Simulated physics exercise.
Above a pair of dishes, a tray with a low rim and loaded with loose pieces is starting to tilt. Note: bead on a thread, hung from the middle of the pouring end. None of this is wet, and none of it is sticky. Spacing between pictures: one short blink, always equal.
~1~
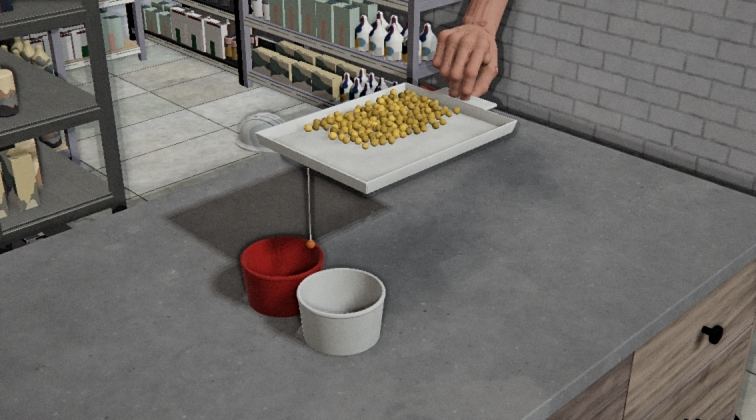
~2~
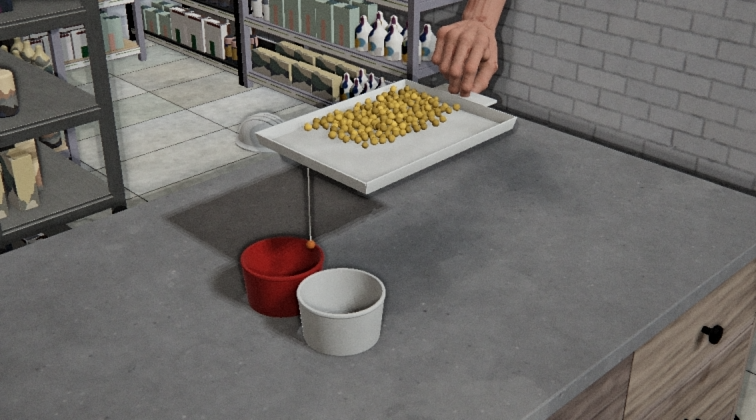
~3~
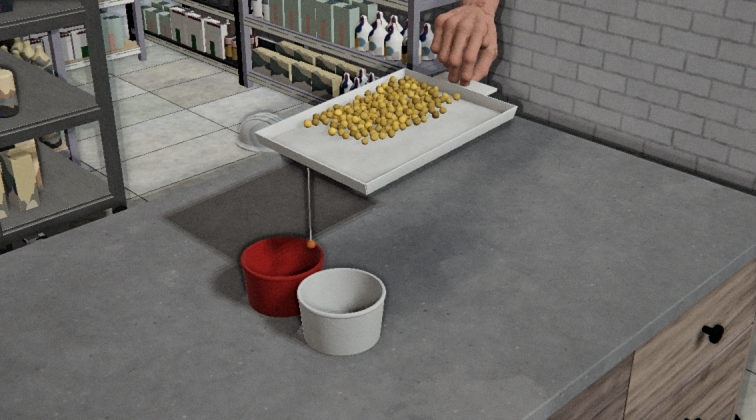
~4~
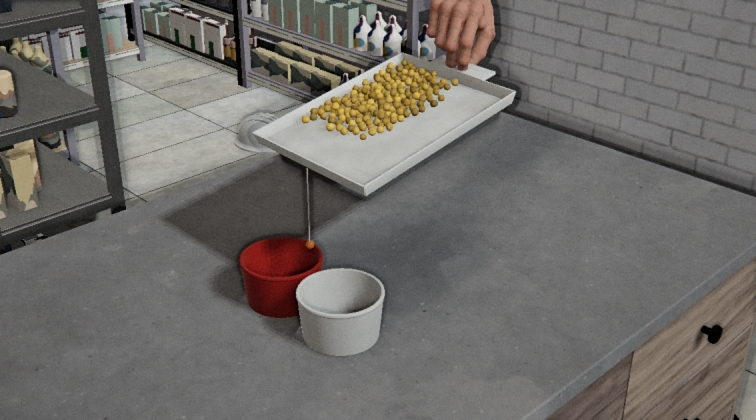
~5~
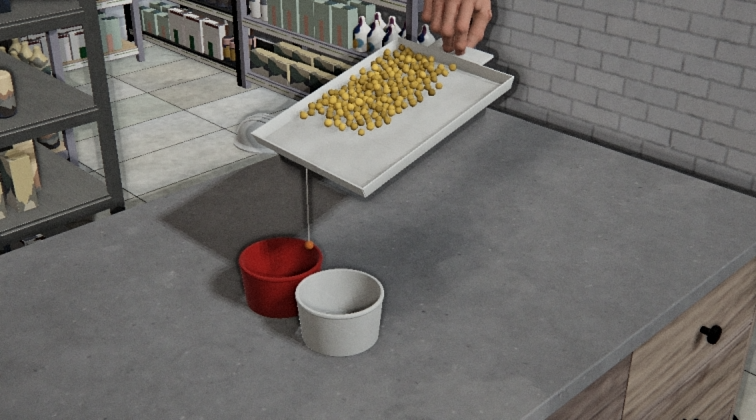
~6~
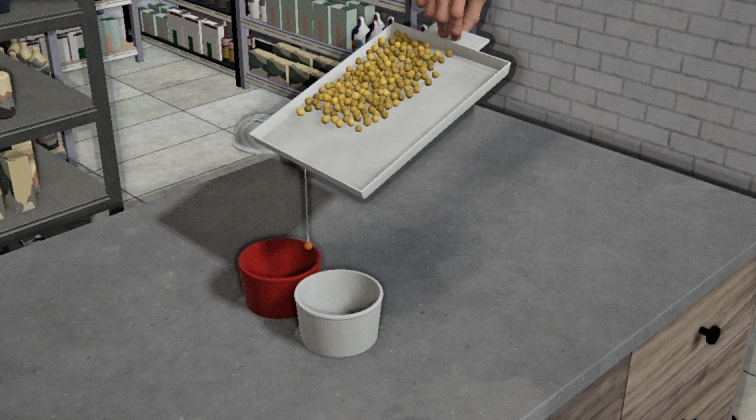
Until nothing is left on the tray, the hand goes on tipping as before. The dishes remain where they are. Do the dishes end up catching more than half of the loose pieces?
The dishes gather above half.
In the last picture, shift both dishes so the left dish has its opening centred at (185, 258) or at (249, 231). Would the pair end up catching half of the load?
Together the dishes get less than a half first, then less than a half.
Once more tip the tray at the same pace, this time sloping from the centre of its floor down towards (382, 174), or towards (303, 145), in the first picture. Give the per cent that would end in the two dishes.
Roughly 50 percent, then 30 percent.
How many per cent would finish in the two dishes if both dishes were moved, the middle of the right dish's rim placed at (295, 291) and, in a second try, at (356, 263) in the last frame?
First placement: Some 70 %; second placement: Some 0 %.
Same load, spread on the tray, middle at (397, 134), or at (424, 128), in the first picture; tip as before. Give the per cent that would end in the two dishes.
70 % and 80 %.
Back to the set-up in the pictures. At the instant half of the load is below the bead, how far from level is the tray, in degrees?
Roughly 115 degrees.
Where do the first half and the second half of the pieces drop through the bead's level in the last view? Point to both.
At (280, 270) for the first part, then at (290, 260) for the others.
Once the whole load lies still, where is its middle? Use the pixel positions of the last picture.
Roughly at (292, 315), give or take.
Shortly afterwards, tray tipped steeply; the bulk on the tray; only a few in the right dish; only a few outside both; a little in the air.
Next, tray tipped past a quarter turn; near two thirds on the tray; a little in the right dish; a little in the left dish; near a quarter outside both; only a few in the air.
Some moments later, tray tipped past a quarter turn; near a third in the right dish; near a quarter in the left dish; near a third outside both.
In the end, tray tipped past a quarter turn; near a third in the right dish; near a quarter in the left dish; near a third outside both.
